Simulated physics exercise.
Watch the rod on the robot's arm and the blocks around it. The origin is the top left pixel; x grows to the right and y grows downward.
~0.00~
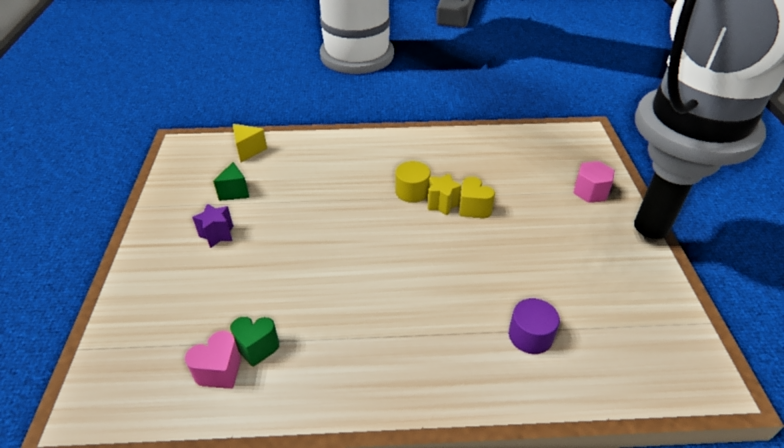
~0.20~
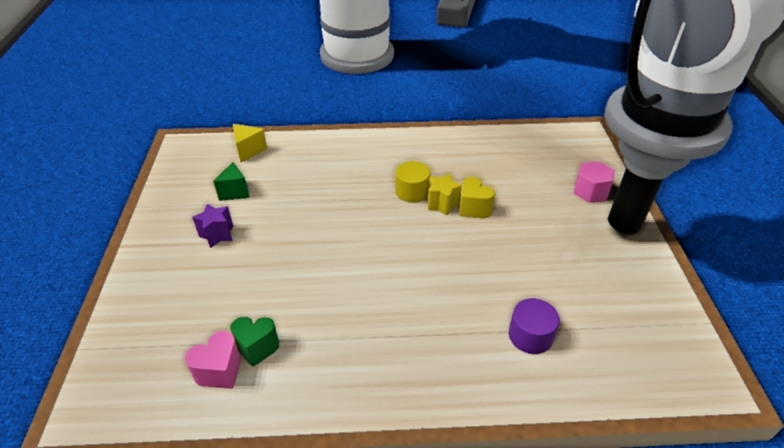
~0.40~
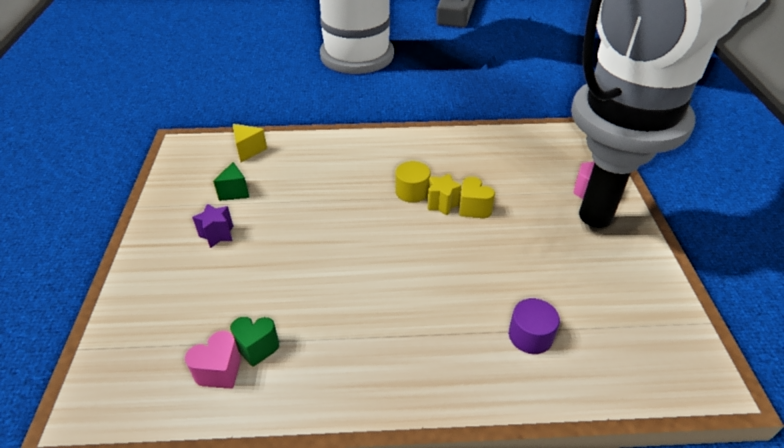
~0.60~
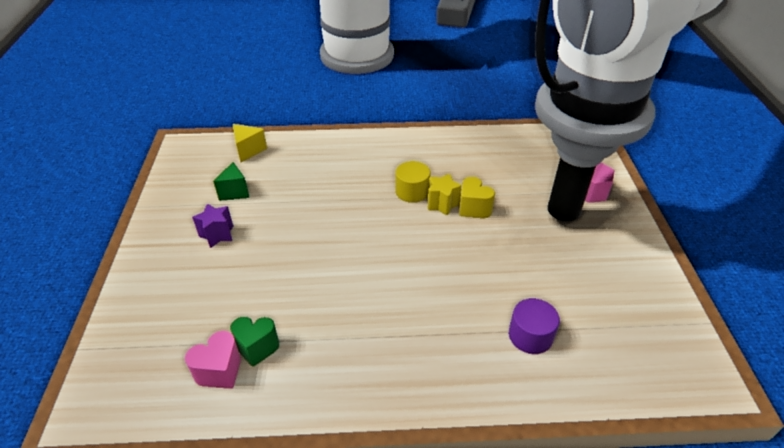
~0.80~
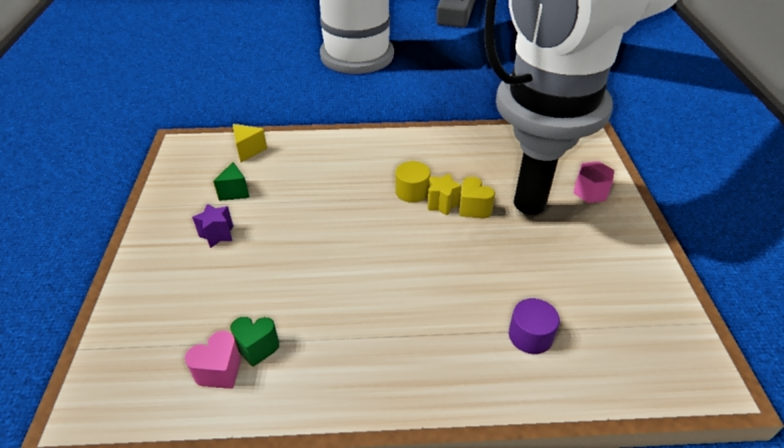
A robot arm moves its black rod left across the board, past the pink hexagon.
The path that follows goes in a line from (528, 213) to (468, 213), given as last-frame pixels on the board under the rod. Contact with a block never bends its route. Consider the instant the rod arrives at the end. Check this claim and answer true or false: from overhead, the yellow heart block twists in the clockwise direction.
It is true.
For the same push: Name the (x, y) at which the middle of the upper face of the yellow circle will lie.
Its top face will be centred at roughly (389, 165).
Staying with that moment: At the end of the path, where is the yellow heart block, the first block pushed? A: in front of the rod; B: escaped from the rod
It's A.
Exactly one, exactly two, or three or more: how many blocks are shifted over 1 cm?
My forecast: 3 or more.
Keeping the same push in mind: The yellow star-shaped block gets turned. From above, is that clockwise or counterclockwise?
It is turned anticlockwise.
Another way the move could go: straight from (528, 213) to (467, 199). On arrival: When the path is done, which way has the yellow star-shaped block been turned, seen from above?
Watching from overhead, you'd notice the yellow star-shaped block rotating clockwise.
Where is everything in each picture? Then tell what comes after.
The first frame shows tip of the rod at (651, 228), middles of tops, yellow circle at (413, 171), yellow star-shaped block at (444, 183), yellow heart block at (476, 188), pink hexagon at (597, 171).
The second frame shows rod at (625, 222), nothing pushed.
The third frame shows rod at (595, 217), nothing pushed.
The fourth frame shows rod at (564, 211), nothing pushed.
The fifth frame shows rod at (530, 204), yellow circle at (413, 171), yellow star-shaped block at (444, 183), yellow heart block at (476, 188), pink hexagon at (597, 171).
What follows on the original path. Halfway along, rod at (499, 204); yellow circle at (405, 169); yellow star-shaped block at (435, 182); yellow heart block at (466, 186).
At the end, rod at (470, 204); yellow circle at (389, 165); yellow star-shaped block at (409, 181), turned 20° anticlockwise; yellow heart block at (438, 184), turned 20° clockwise; pink hexagon unmoved.
